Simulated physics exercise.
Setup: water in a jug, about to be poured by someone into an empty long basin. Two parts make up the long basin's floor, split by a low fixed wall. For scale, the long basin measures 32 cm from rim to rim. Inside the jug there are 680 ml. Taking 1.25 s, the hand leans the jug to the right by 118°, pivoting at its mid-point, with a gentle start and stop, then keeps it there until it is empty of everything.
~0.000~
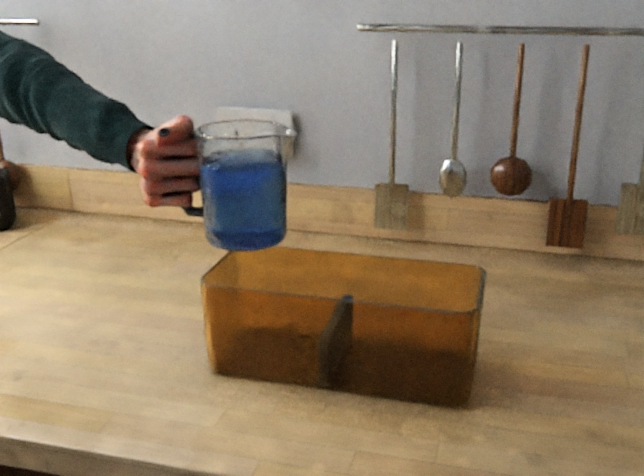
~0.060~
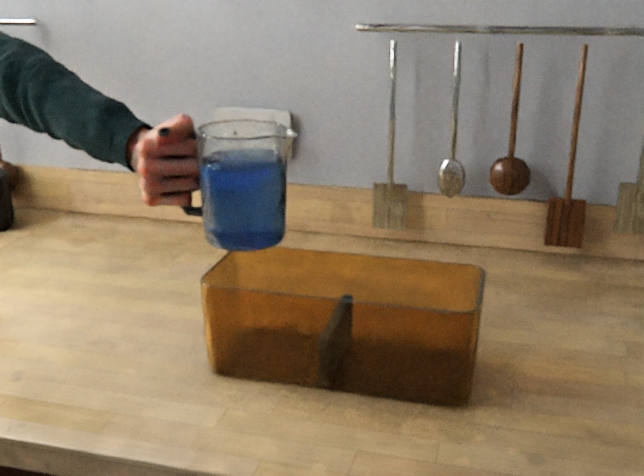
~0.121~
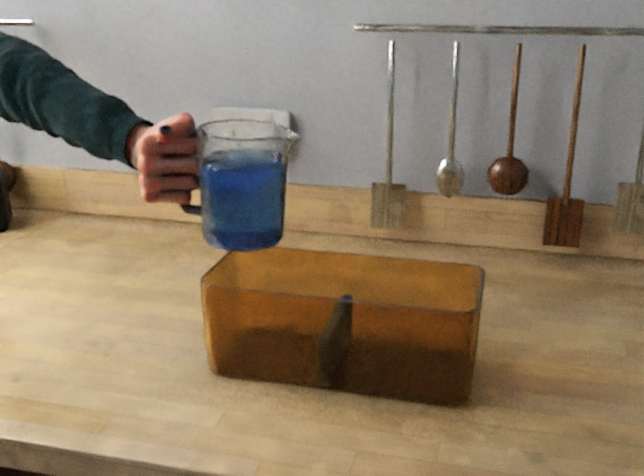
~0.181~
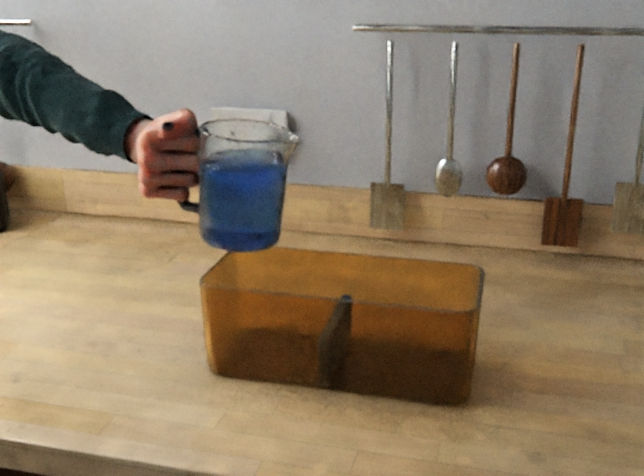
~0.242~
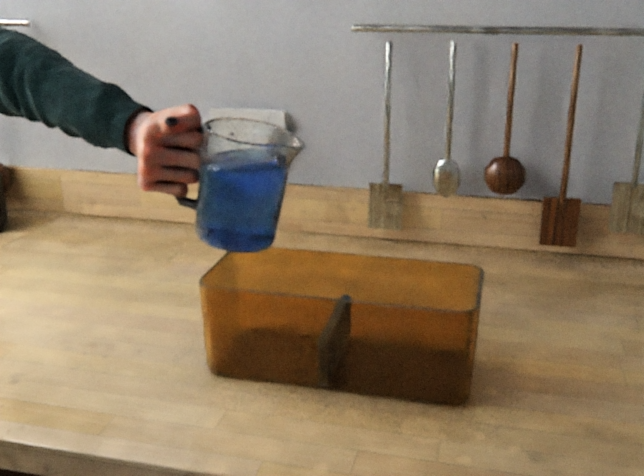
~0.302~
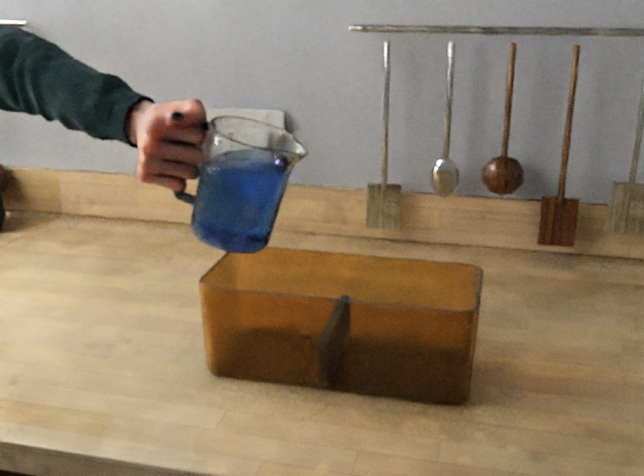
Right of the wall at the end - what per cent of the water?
Near 62 per cent.
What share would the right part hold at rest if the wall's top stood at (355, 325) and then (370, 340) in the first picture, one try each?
35 in a hundred, followed by 10 in a hundred.
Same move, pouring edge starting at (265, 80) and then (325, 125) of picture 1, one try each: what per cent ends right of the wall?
35 then 90 %.
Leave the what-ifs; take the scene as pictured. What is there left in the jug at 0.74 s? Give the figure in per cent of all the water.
Close to 82 percent of the liquid remains at that time.
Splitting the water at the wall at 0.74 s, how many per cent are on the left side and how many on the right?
Around 0 on the left and around 6 on the right.
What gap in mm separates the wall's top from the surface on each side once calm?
46 mm left, 40 mm right.
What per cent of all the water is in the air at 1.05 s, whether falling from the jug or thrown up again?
About 9 % of the total.
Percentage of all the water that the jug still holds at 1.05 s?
Near 18 in a hundred.
After 0.74 s the tilt is 75° and 82 per cent is still to pour, 0 is left of the wall and 6 right of it.
After 1.05 s the tilt is 111° and 19 per cent is still to pour, 15 is left of the wall and 57 right of it.
After 1.39 s the tilt is 118° and 0 per cent is still to pour, 37 is left of the wall and 62 right of it.
After 1.75 s the tilt is 118° and 0 per cent is still to pour, 37 is left of the wall and 62 right of it.
In the end 37 per cent lies left of the wall, 62 right of it and 1 outside.
